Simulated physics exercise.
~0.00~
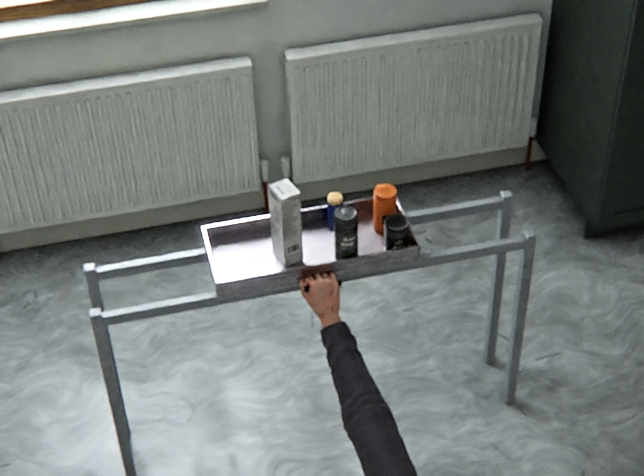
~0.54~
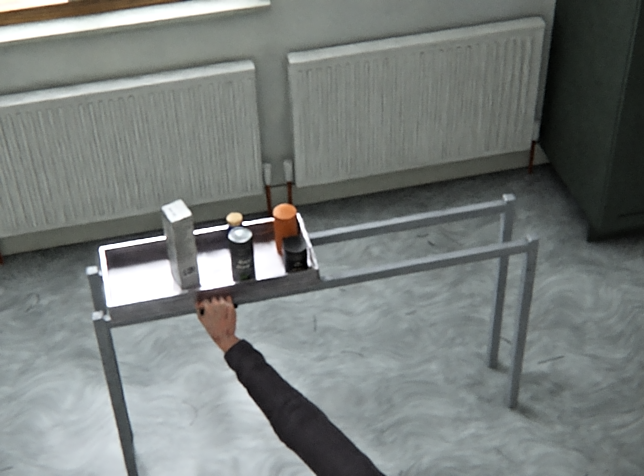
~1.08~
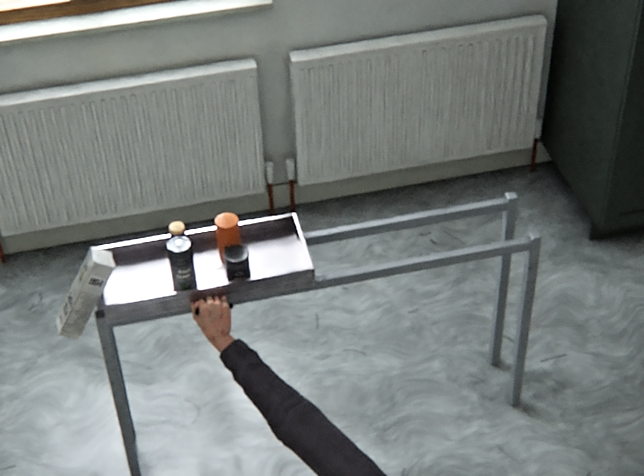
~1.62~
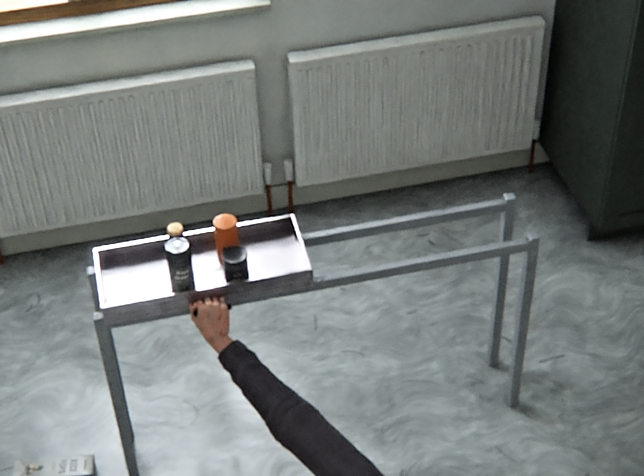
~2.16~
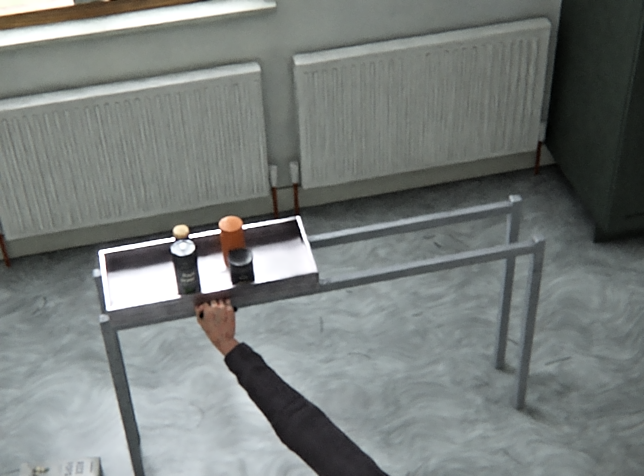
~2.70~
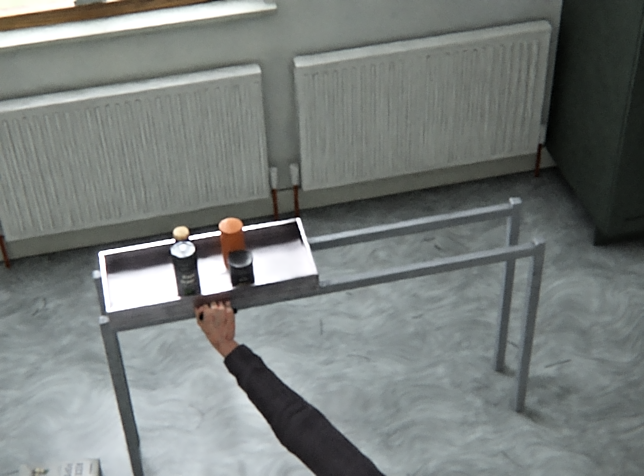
A tall white carton toppled off the left end of a tray and landed on the floor after a hand slid the tray left along a metal frame, while the orange jar and three smaller containers slid but stayed upright aboard.
